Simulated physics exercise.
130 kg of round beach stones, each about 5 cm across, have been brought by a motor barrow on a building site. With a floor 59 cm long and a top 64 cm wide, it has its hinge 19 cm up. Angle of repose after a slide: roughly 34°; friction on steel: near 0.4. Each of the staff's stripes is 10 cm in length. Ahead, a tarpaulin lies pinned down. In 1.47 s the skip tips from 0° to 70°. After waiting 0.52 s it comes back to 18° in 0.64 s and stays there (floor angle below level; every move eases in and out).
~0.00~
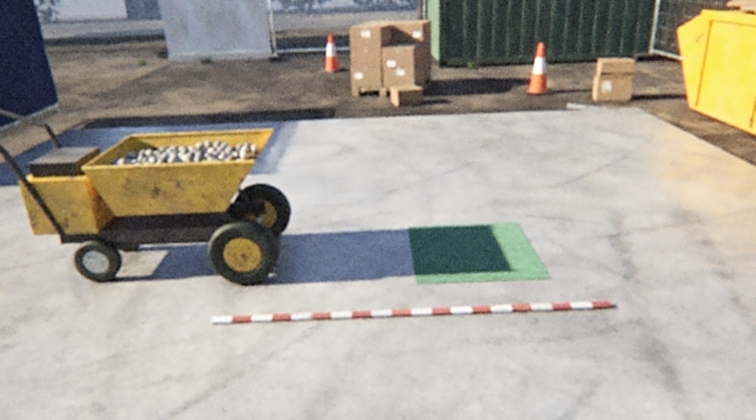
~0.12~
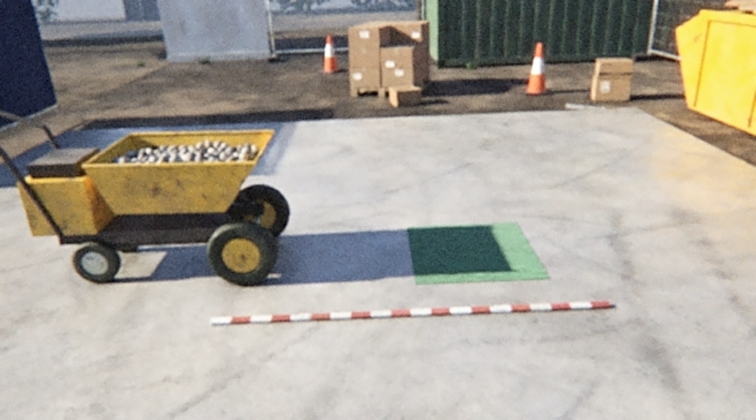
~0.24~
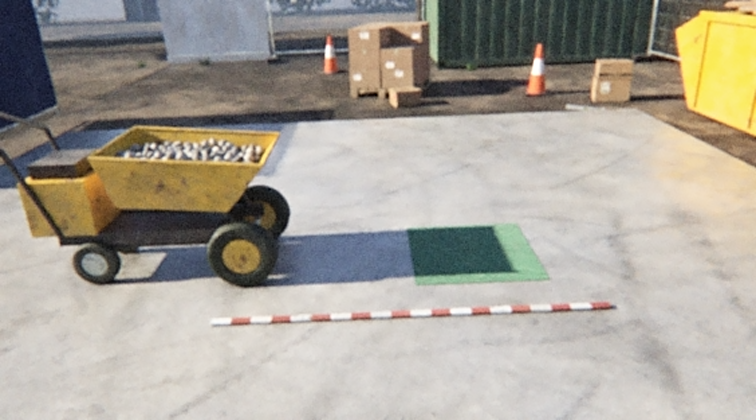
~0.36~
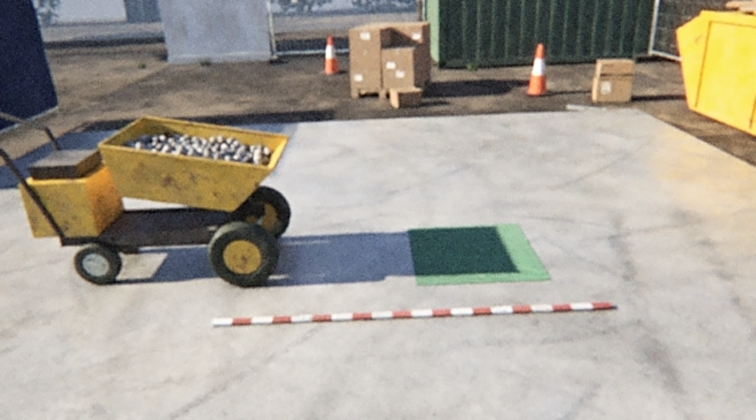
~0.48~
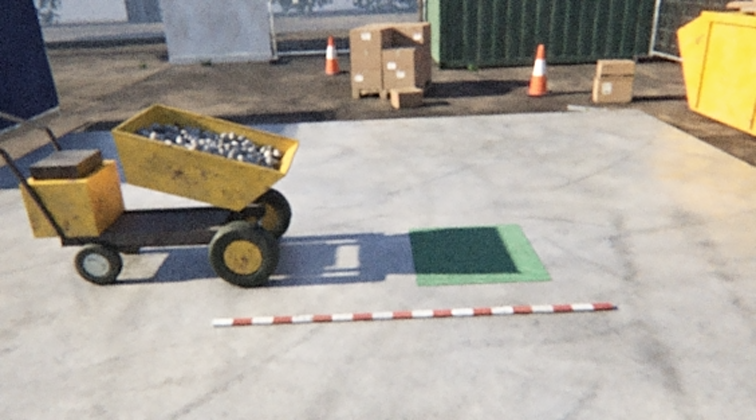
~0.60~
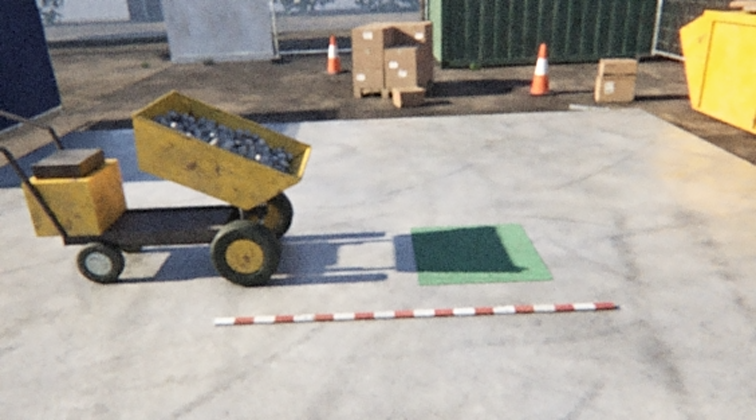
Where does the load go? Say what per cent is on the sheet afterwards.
About 25 per cent.
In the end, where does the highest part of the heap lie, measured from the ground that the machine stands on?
Height: About 18 cm above ground level.
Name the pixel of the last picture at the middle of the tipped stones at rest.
Look at roughly (400, 252).
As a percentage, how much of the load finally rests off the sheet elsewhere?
Some 10 per cent of the load.
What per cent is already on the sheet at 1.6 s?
10 per cent or so by then.
After 1.1 s the floor is at 59°; 99 % in the skip, 1 % short of the sheet; the foremost stones are at (349, 210).
After 1.6 s the floor is at 70°; 44 % in the skip, 45 % short of the sheet, 10 % on the sheet, 1 % off the sheet elsewhere; the foremost stones are at (463, 252).
After 3.1 s the floor is at 18°; 1 % in the skip, 61 % short of the sheet, 27 % on the sheet, 10 % off the sheet elsewhere; the foremost stones are at (582, 244).
After 5.0 s the floor is at 18°; 1 % in the skip, 61 % short of the sheet, 27 % on the sheet, 10 % off the sheet elsewhere; the foremost stones are at (582, 244).
